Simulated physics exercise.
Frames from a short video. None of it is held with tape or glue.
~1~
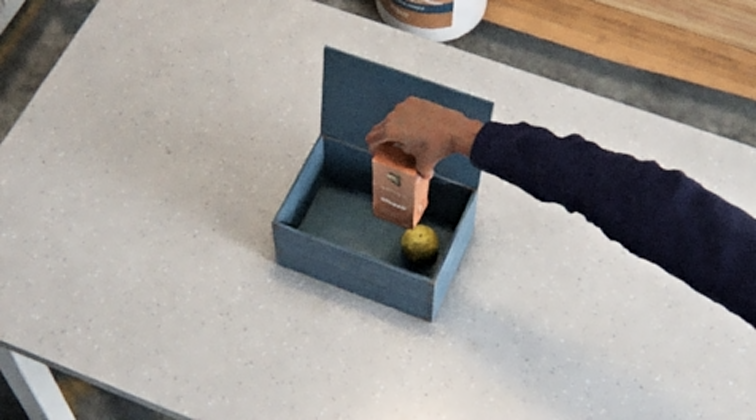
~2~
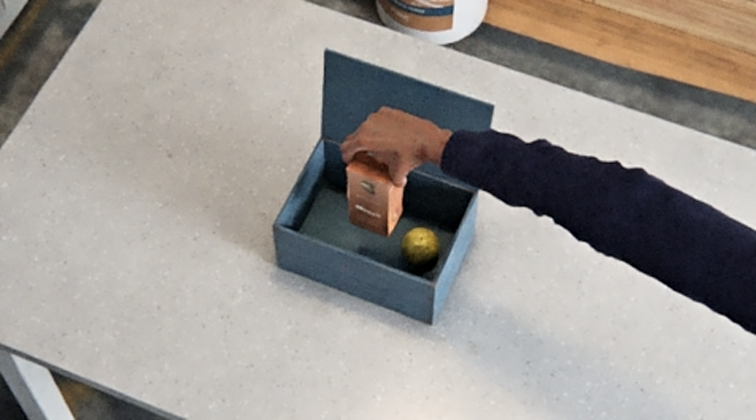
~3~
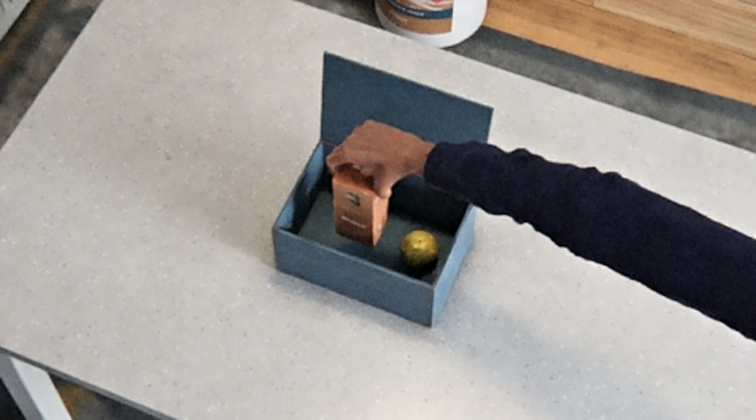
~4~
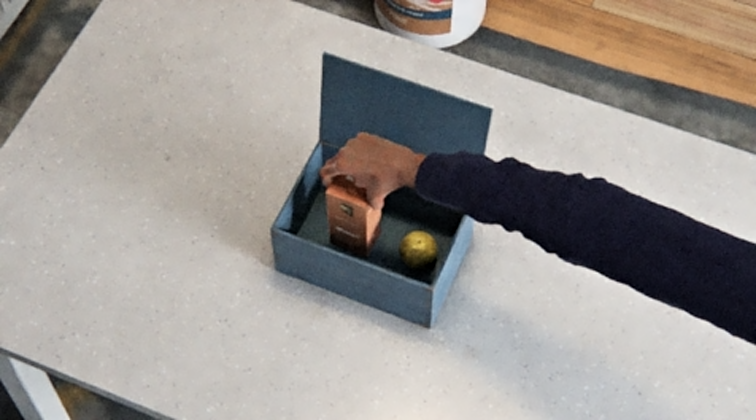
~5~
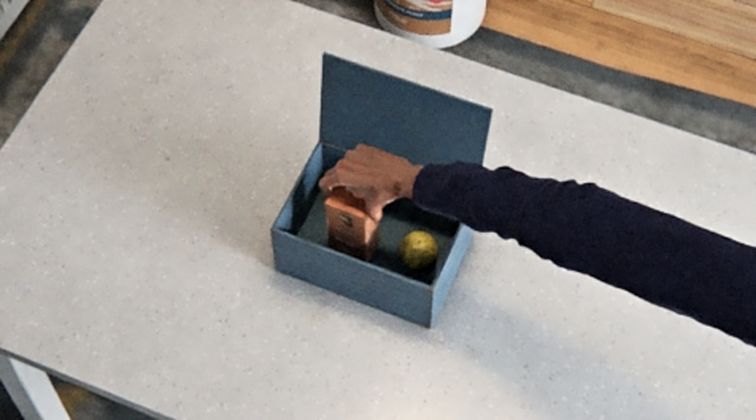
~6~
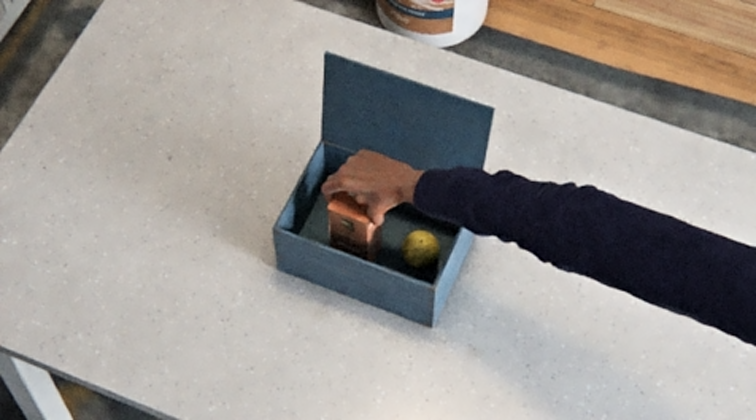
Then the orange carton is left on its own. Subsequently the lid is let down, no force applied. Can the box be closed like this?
The lid fails to lower completely.
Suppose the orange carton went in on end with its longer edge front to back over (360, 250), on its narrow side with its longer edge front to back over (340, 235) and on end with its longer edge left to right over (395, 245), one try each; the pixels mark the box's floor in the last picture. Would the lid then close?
Lid: First open, second closed, third closed.
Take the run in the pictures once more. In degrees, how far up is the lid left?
Around 20 degrees.
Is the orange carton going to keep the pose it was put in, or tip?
By the end the orange carton has kept its angle.
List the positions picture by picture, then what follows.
The first picture shows on its way; orange carton (401, 183); yellow apple (420, 244).
The second picture shows on its way; orange carton (375, 190); yellow apple (420, 246).
The third picture shows on its way; orange carton (361, 202); yellow apple (419, 249).
The fourth picture shows on its way; orange carton (355, 213); yellow apple (418, 250).
The fifth picture shows on its way; orange carton (353, 222); yellow apple (418, 250).
The sixth picture shows put in, still held; orange carton (356, 227); yellow apple (420, 249).
Then, 1.20 s past the last view, lid starting down.
Then, 1.60 s past the last view, lid 57° above the rim.
Then, 1.90 s past the last view, lid 28° above the rim.
Finally, lid 21° above the rim; both still in place. Final places as the last picture's camera would see them, orange carton near (356, 227).
